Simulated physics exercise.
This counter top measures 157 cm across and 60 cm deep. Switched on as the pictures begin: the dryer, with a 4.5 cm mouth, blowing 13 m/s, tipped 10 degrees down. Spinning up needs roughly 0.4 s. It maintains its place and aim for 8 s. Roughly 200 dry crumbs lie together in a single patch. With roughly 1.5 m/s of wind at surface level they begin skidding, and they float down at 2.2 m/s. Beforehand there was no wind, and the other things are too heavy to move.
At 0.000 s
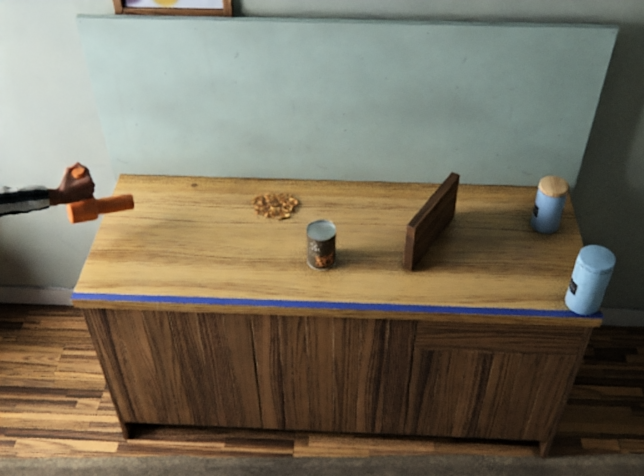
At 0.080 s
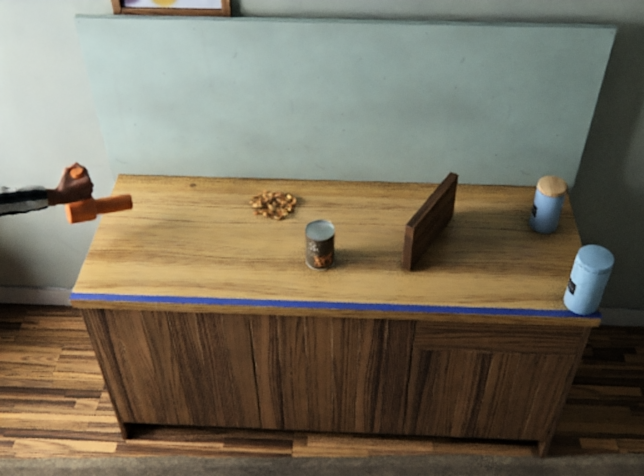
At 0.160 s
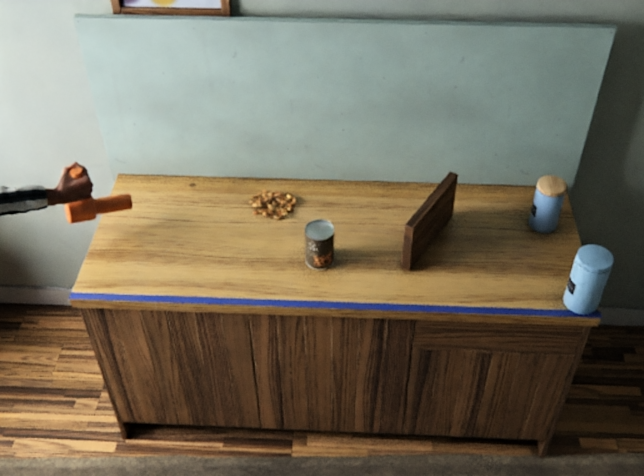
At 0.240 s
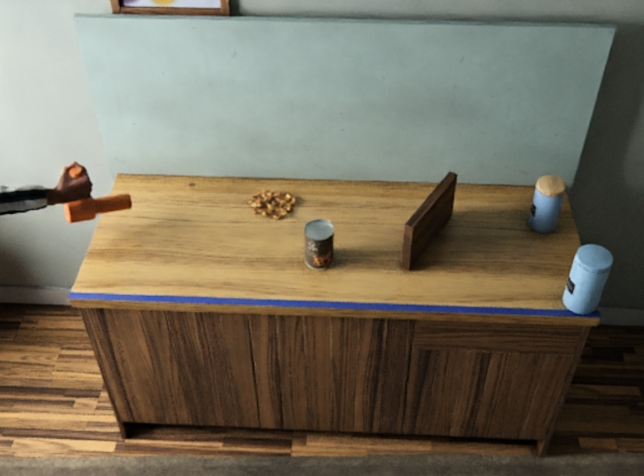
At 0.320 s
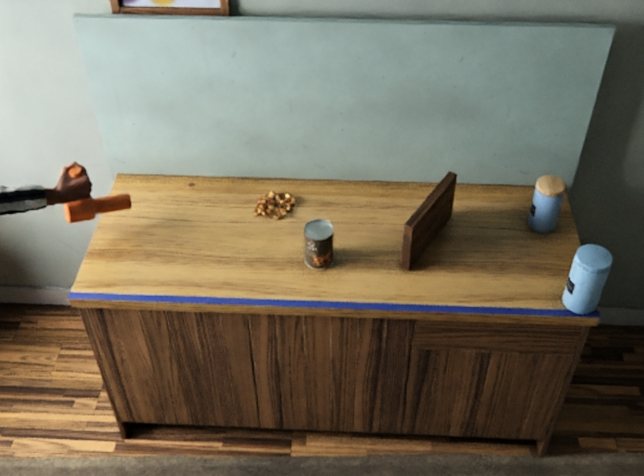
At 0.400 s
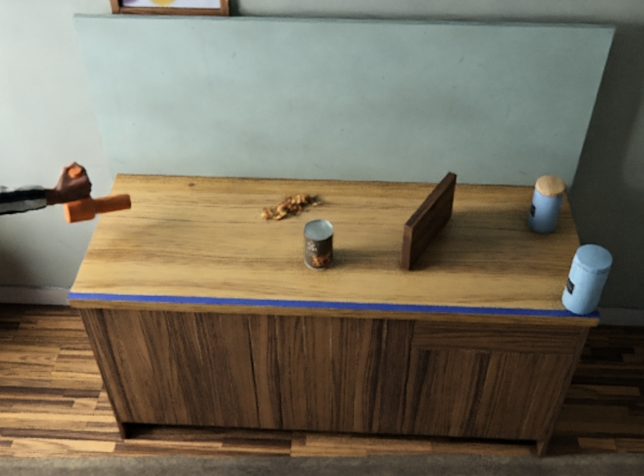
To begin with, a hand at the left holds an orange dryer toward a wooden counter, where a small patch of dry crumbs lies still near a tin, a board and two blue canisters. Then a few crumbs shift, and most of the patch slides a short way right, spreading out.
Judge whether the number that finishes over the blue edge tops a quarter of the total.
Over a quarter never escapes that way.
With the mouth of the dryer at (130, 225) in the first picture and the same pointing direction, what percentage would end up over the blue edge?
Near 0 per cent.
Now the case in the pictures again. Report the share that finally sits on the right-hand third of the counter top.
About 30 percent.
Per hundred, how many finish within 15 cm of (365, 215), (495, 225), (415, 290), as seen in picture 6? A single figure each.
In order: About 10 %, then 20 %, then 0 %.
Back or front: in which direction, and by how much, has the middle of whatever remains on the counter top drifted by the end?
The middle sits nearer the nearer side now, some 5 cm away from where it began.
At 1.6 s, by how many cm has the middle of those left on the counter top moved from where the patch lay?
Roughly 55 centimetres.
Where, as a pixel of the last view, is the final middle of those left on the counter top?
Their middle sits at about (454, 215) in the last picture.
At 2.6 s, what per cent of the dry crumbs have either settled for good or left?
Close to 60 % of them.
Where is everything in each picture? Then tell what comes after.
The middle of the dry crumbs is near (276, 205), none has stirred yet and the mouth of the dryer is at (132, 201), in the first picture.
The middle of the dry crumbs is near (274, 205), none has stirred yet and the blue edge is centred on (332, 309), in the second picture.
The middle of the dry crumbs is near (274, 204), none has stirred yet, the top of a tin is at (319, 229) and the top of a board is at (432, 199), in the third picture.
The middle of the dry crumbs is near (273, 204) and none has stirred yet, in the fourth picture.
The middle of the dry crumbs is near (273, 203), the farthest in sight from the dryer is at (294, 202) and about 10 % have left their places, in the fifth picture.
The middle of the dry crumbs is near (292, 205), the farthest in sight from the dryer is at (322, 203) and about 70 % have left their places, in the sixth picture.
After 1.6 s, 50 % are on the move or not yet settled, 0 % are over the blue edge; the middle of those still in play is near (432, 216).
After 2.6 s, 40 % are on the move or not yet settled, 0 % are over the blue edge; the middle of those still in play is near (439, 213).
After 4.4 s, 36 % are on the move or not yet settled, 0 % are over the blue edge; the middle of those still in play is near (452, 215).
After 8.0 s, at the end, 0 % are over the blue edge; the middle of those still in play is near (454, 215).
